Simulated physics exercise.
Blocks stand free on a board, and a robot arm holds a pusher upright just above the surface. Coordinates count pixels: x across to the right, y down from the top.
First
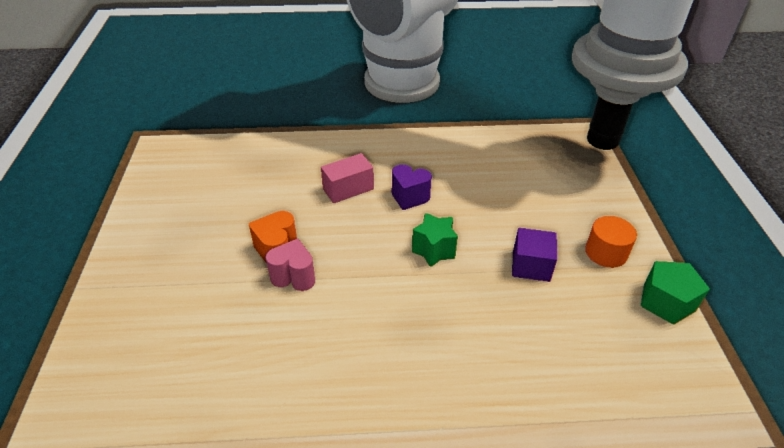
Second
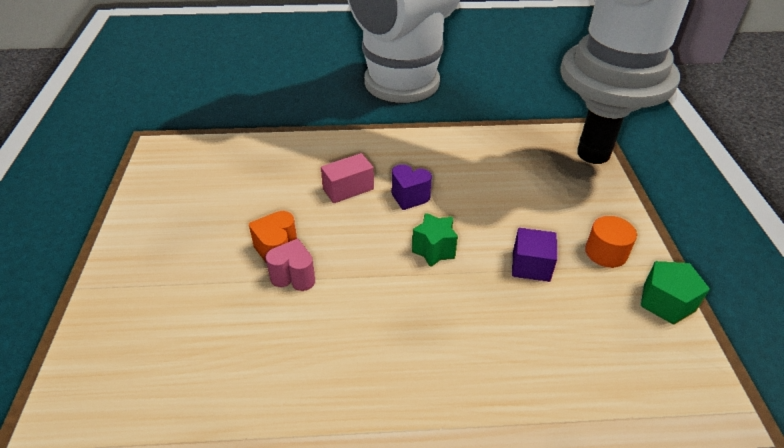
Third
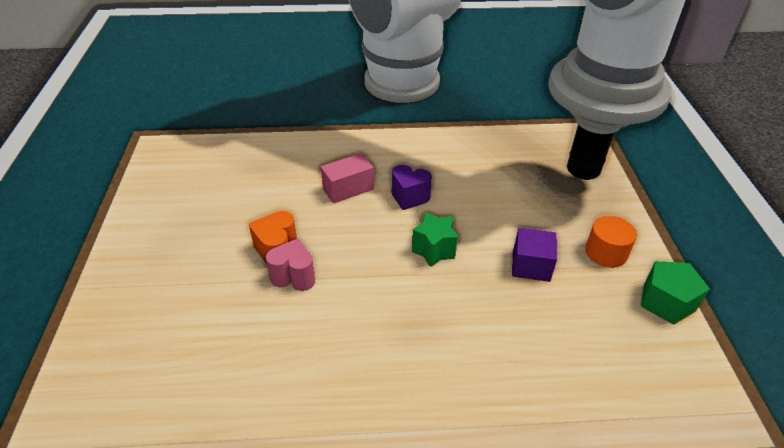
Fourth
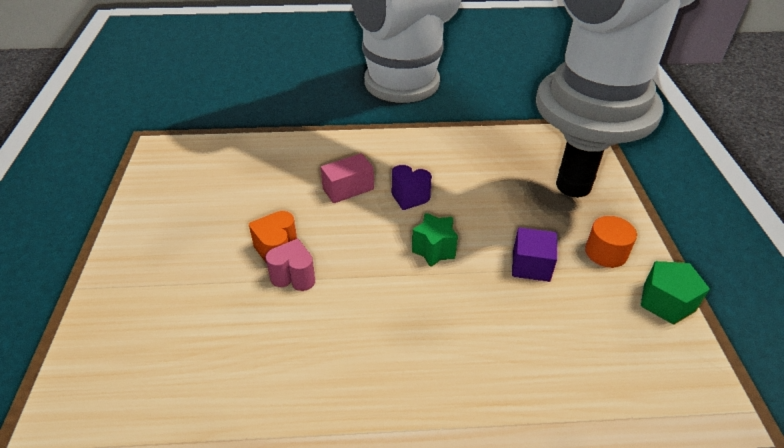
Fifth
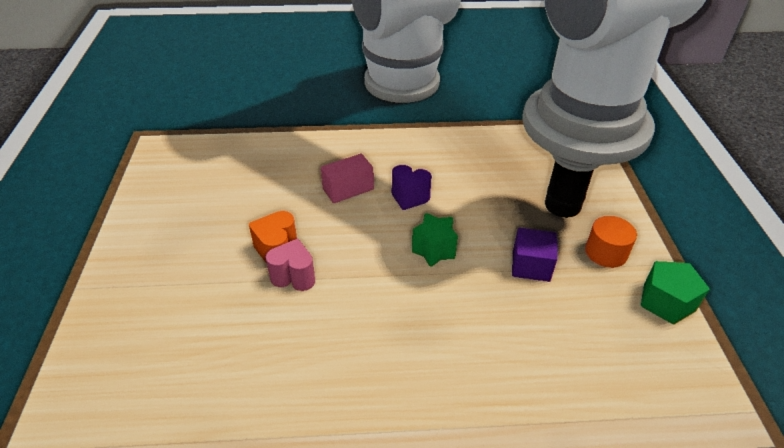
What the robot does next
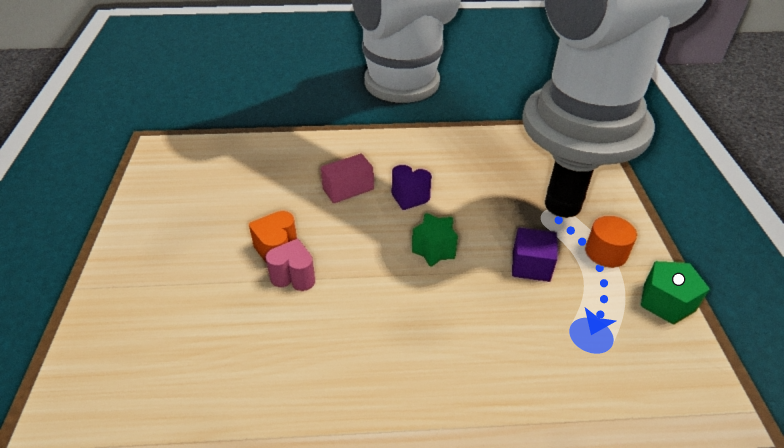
A grey robot arm holds a black upright pusher over a pale wooden board on a dark green surface, seen from above at an angle. A pink block, purple heart, green star, and orange and pink hearts sit left and centre, with a purple cube, orange cylinder and green pentagonal block at right. The pusher glides slowly toward the viewer and slightly left, its shadow shifting, while the blocks and camera stay still.
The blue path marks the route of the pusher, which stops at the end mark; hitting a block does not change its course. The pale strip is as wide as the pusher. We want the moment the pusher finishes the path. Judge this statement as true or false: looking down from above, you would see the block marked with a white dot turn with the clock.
The statement is correct.
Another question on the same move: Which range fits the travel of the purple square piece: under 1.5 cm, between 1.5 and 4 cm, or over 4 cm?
Ends under 1.5 cm away.
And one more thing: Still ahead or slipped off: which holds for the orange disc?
Beside or behind, I predict.
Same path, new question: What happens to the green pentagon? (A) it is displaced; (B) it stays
The answer is A.
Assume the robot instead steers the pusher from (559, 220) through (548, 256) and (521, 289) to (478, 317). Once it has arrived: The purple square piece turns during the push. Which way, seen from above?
From the top, the block rotates clockwise.
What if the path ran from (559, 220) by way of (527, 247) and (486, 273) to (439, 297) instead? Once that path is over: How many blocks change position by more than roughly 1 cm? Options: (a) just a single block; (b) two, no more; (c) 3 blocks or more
Choice a: Just a single block.
The drawn path runs from (559, 220) by way of (591, 253) and (605, 294) to (591, 335); the dot is on the green pentagon.
On the path given first. One third of the way, pusher at (597, 240); orange disc at (642, 247).
Two thirds of the way, pusher at (610, 281); orange disc at (655, 257); green pentagon at (696, 287), turned 30° clockwise.
At the end, pusher at (597, 322); purple square piece not moved; orange disc at (655, 257); green pentagon at (696, 287), turned 30° clockwise.
